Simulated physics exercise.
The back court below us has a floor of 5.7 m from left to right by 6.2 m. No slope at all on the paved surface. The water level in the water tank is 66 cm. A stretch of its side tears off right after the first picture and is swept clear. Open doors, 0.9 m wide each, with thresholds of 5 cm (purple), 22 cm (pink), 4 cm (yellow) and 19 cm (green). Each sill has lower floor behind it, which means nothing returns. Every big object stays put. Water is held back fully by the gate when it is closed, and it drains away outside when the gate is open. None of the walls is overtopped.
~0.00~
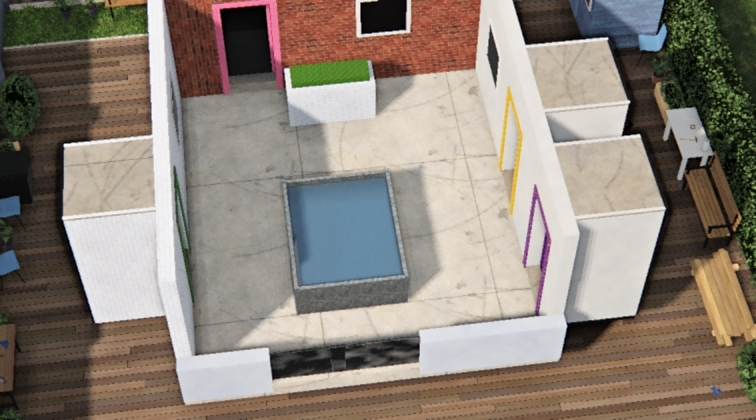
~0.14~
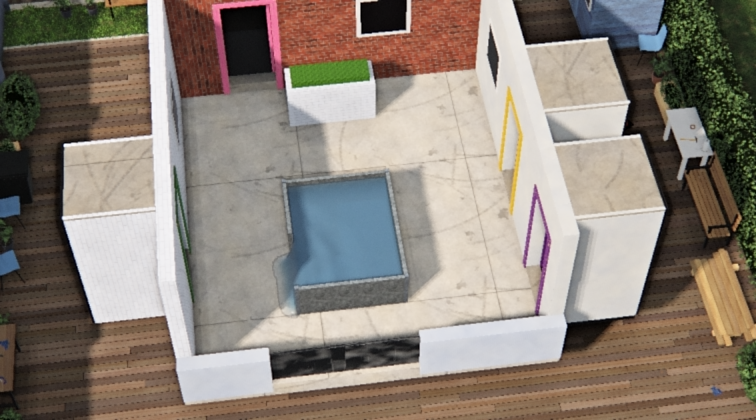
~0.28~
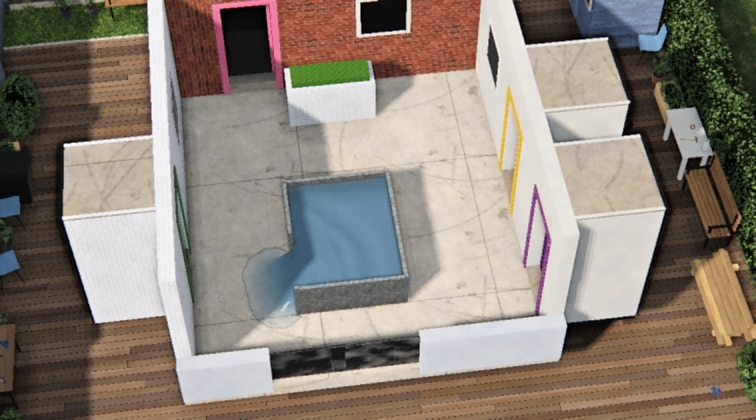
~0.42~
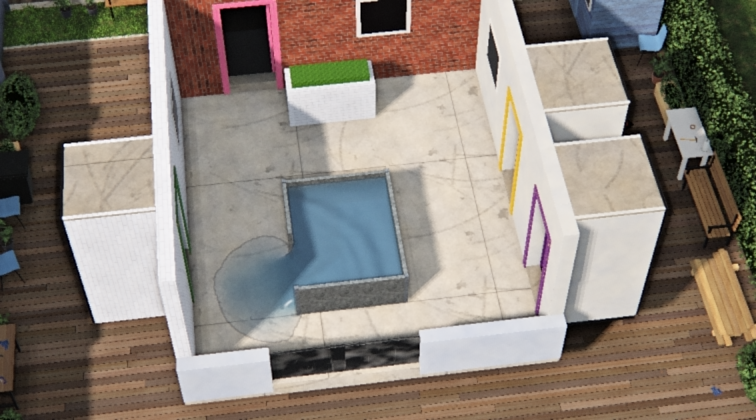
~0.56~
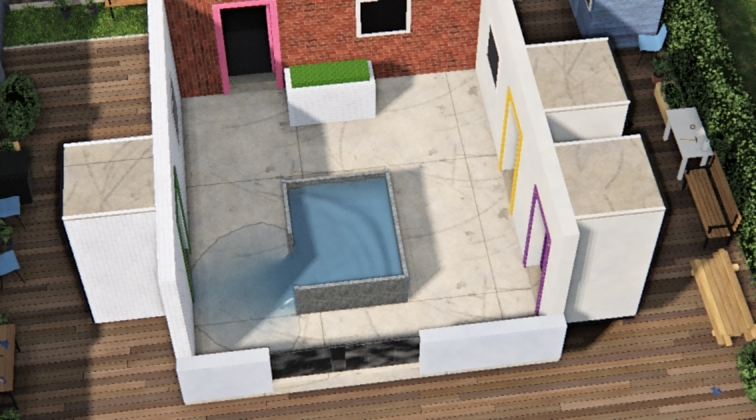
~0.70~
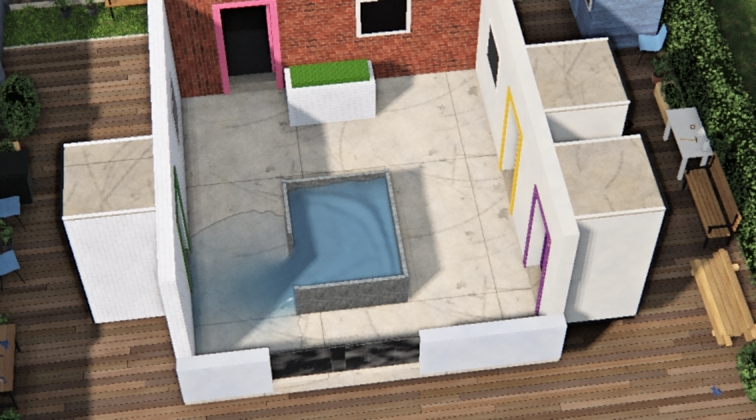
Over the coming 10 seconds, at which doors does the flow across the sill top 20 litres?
In order: The purple door will overshoot the limit; the pink door will undershoot the limit; the yellow door will undershoot the limit; the green door will overshoot the limit.
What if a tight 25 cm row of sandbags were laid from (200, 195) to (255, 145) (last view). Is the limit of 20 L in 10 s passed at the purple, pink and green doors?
Then the purple door is too much, the pink door is fine, and the green door is too much.
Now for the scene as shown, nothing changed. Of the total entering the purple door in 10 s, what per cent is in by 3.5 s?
Roughly 0 percent is in by then.
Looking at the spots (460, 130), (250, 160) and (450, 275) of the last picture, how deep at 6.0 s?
Close to 0, 3 and 1 centimetres.
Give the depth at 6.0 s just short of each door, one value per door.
Depths: Purple door 12 cm, pink door 12 cm, yellow door 3 cm, green door 15 cm.
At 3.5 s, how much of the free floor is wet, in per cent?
I'd say around 55 % is wet.
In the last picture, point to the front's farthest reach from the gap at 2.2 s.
Point: Roughly (183, 116) in the last view.
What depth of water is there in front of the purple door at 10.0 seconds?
I'd put it at around 9.0 cm deep.
After 1.4 s water covers 15 % of the floor and is deepest (57 cm) near (198, 380); purple door not reached, pink door not reached, yellow door not reached, green door 35 cm at the sill, 40 L in.
After 2.2 s water covers 25 % of the floor and is deepest (40 cm) near (195, 324); purple door not reached, pink door not reached, yellow door not reached, green door 32 cm at the sill, 104 L in.
After 3.5 s water covers 55 % of the floor and is deepest (26 cm) near (205, 305); purple door not reached, pink door 14 cm at the sill, 0 L in, yellow door not reached, green door 24 cm at the sill, 149 L in.
After 6.0 s water covers 75 % of the floor and is deepest (18 cm) near (194, 315); purple door 12 cm at the sill, 84 L in, pink door 12 cm at the sill, 0 L in, yellow door 3 cm at the sill, 0 L in, green door 15 cm at the sill, 159 L in.
After 10.0 s water covers 100 % of the floor and is deepest (11 cm) near (418, 86); purple door 9 cm at the sill, 155 L in, pink door 9 cm at the sill, 0 L in, yellow door 5 cm at the sill, 1 L in, green door 8 cm at the sill, 159 L in.
